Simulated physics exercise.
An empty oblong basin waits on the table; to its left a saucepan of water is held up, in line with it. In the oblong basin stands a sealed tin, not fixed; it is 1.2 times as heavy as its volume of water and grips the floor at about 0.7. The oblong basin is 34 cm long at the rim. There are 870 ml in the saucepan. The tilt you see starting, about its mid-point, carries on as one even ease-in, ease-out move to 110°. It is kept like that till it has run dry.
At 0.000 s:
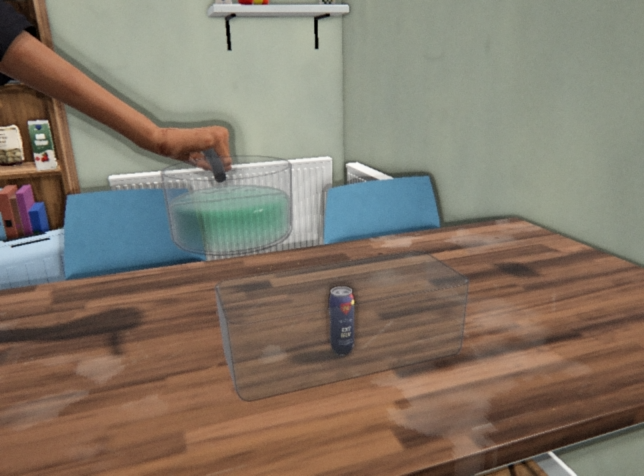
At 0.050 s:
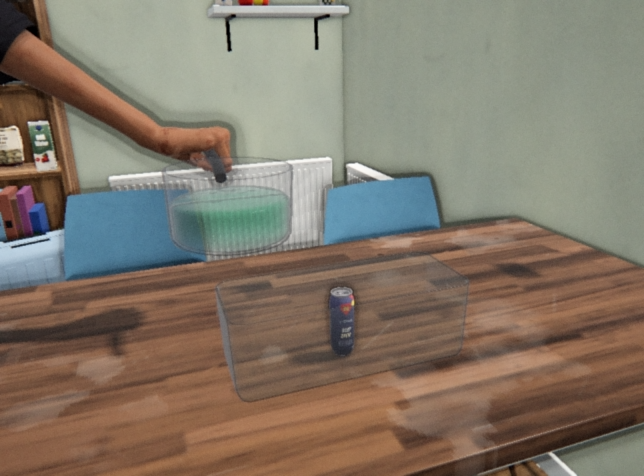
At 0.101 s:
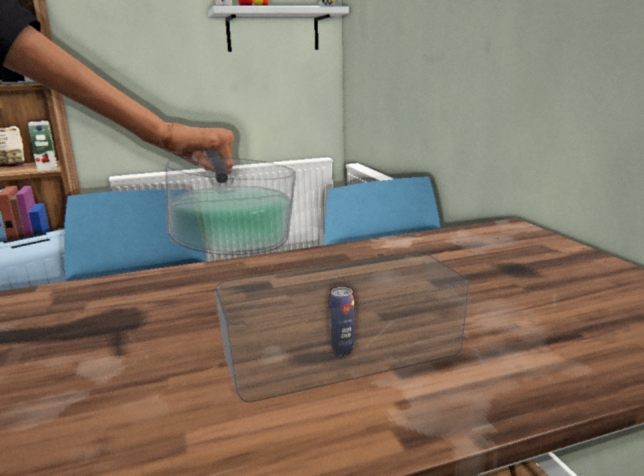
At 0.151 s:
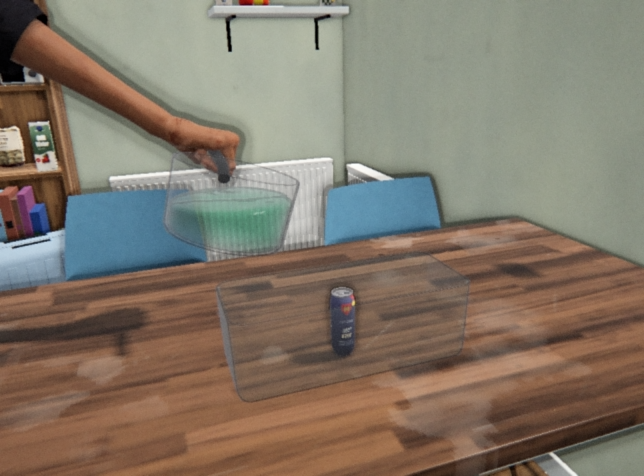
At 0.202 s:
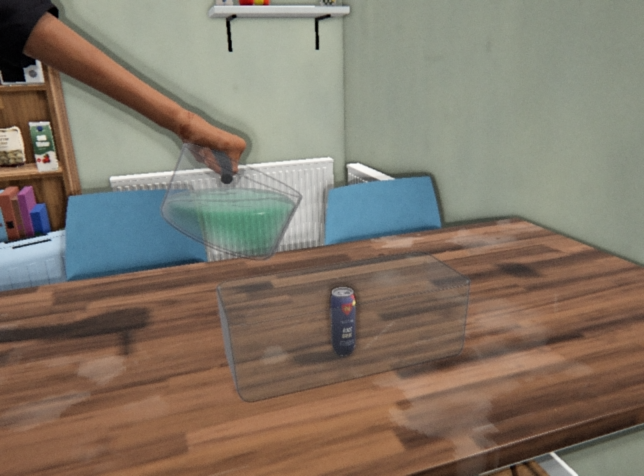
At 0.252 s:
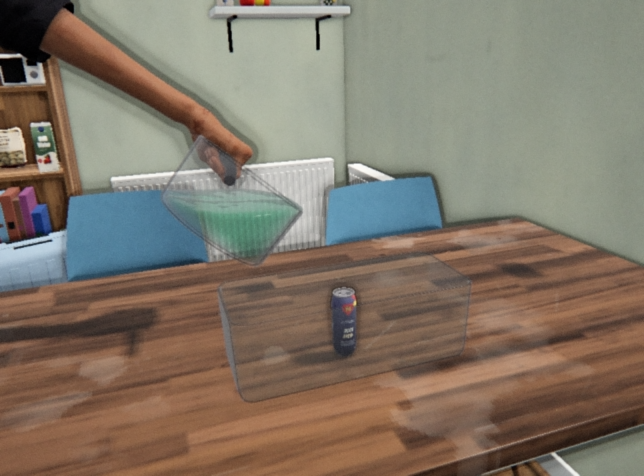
A hand tilting a clear saucepan of green liquid rightward above a wooden table, beside a clear oblong basin and dark tin.
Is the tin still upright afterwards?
It goes over.
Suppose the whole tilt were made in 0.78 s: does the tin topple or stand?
The tin stays up.
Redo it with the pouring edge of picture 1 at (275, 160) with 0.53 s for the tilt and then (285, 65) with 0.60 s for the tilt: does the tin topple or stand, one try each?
First it keeps standing; then it topples.
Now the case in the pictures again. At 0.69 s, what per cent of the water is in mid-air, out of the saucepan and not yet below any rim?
About 7 per cent.
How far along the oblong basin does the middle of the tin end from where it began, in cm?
About 7.5 cm.
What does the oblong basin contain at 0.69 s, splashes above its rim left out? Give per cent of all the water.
Near 86 in a hundred.
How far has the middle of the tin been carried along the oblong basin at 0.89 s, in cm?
About 7 cm.
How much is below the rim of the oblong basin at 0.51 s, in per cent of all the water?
About 32 per cent.
After 0.51 s the tilt is 103° and 29 per cent is still to pour; the tin stands where it began.
After 0.69 s the tilt is 110° and 7 per cent is still to pour; the tin leans 14°.
After 0.89 s the tilt is 110° and 0 per cent is still to pour; the tin lies on its side.
After 1.10 s the tilt is 110° and 0 per cent is still to pour; the tin lies on its side.
In the end the tin lies on its side.
